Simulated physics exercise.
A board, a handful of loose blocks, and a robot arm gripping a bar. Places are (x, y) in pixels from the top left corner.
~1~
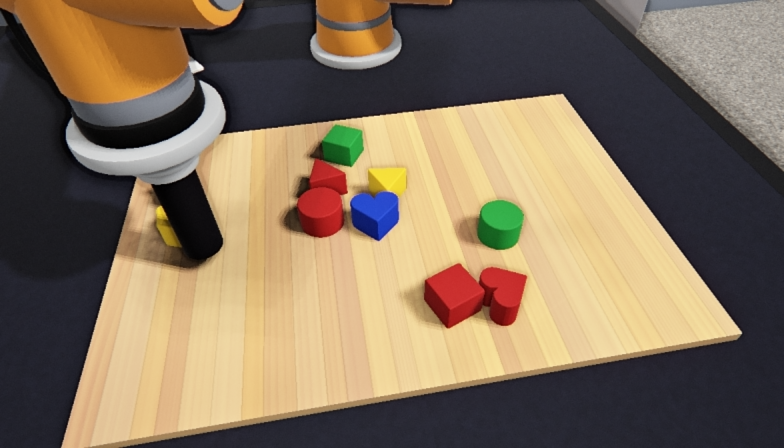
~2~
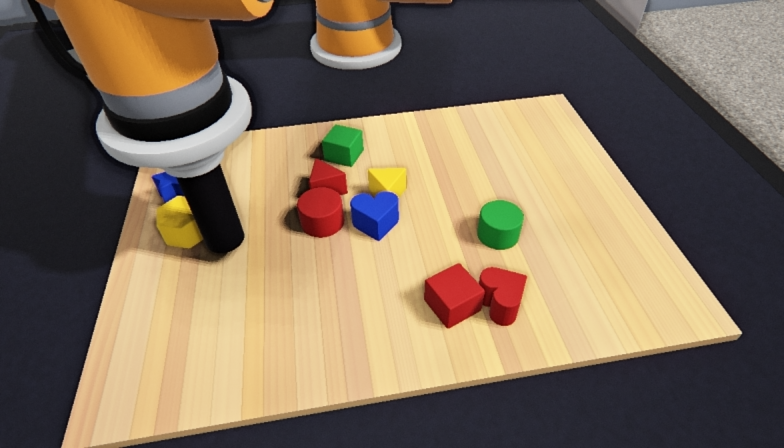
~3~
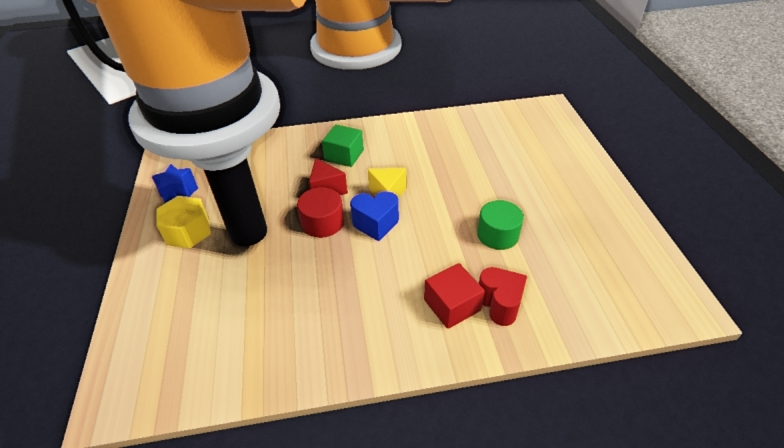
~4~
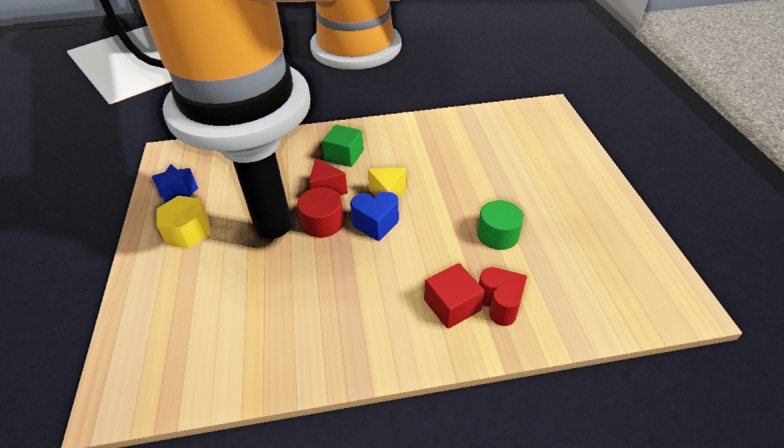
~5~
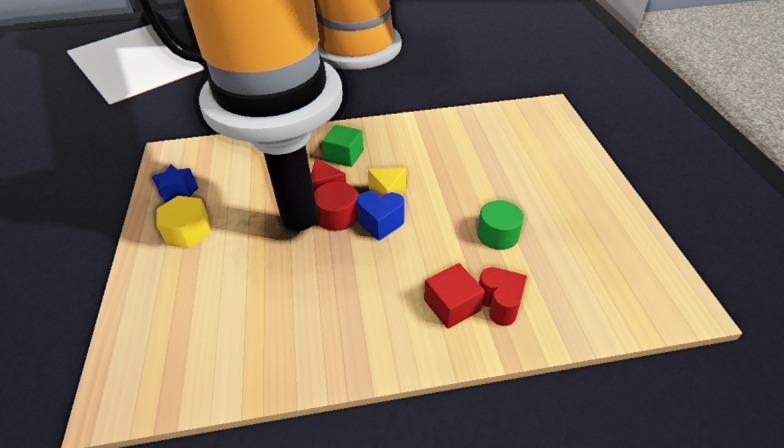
On a wooden board, a robot arm moves a black bar right, nudging a red cylinder.
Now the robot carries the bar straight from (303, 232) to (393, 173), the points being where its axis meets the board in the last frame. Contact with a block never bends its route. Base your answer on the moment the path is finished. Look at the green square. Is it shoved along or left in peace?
That one stays where it is.
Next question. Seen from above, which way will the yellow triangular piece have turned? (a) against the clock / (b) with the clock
b (with the clock)
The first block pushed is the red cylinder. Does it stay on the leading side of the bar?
Still in front.
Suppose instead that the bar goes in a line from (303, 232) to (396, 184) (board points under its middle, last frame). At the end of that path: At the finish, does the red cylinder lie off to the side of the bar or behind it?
I expect not.
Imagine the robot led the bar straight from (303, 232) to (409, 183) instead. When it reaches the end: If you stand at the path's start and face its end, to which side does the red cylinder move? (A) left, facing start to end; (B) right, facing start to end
The one that fits is A, left, facing start to end.
On the path given first. One third of the way, bar at (335, 197); red cylinder at (367, 174); blue heart-shaped block at (393, 200), turned 40° clockwise; yellow triangular piece at (400, 169), turned 15° clockwise.
Two thirds of the way, bar at (366, 177); red triangular piece at (325, 168), turned 15° anticlockwise; red cylinder at (397, 157); blue heart-shaped block at (393, 200), turned 40° clockwise; yellow triangular piece at (429, 162), turned 50° clockwise.
At the end, bar at (392, 159); red triangular piece at (325, 168), turned 15° anticlockwise; red cylinder at (424, 142); green square not moved; blue heart-shaped block at (393, 200), turned 40° clockwise; yellow triangular piece at (441, 160), turned 80° clockwise.
